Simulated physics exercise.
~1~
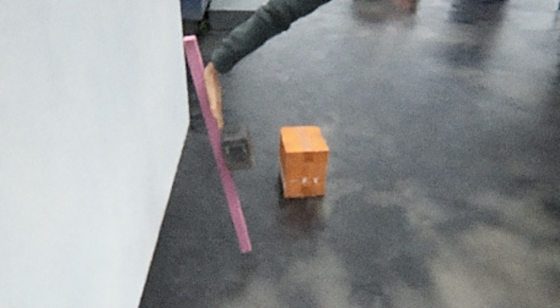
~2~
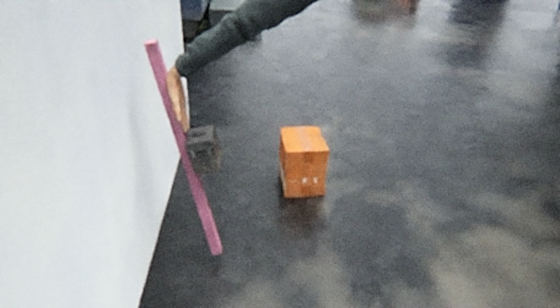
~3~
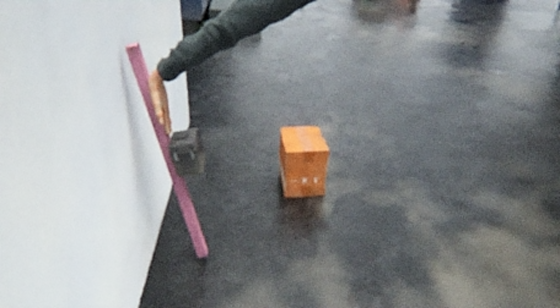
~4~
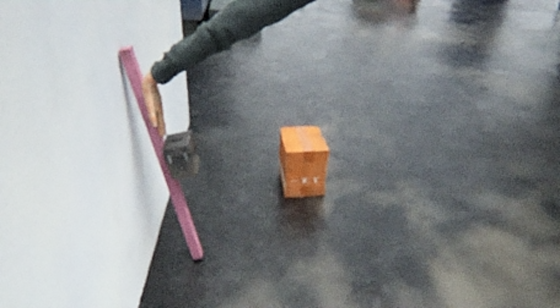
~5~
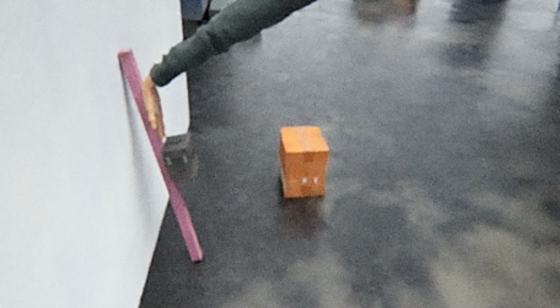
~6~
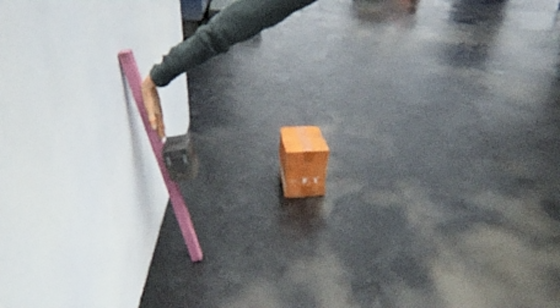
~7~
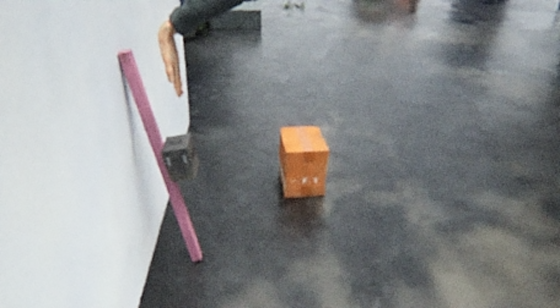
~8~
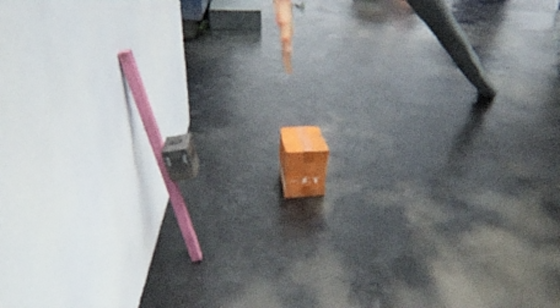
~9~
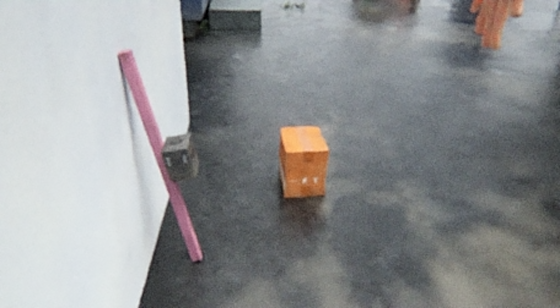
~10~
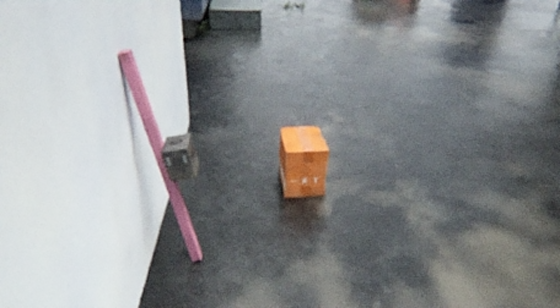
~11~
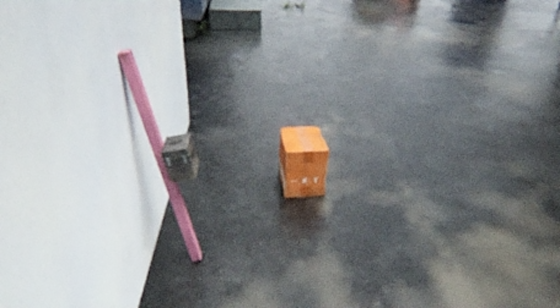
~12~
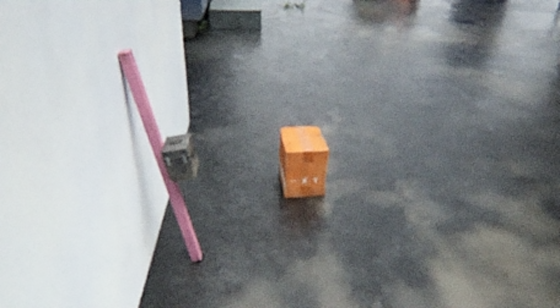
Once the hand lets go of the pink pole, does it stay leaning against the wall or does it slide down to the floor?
It stays leaning against the wall, in the same place where the hand left it.
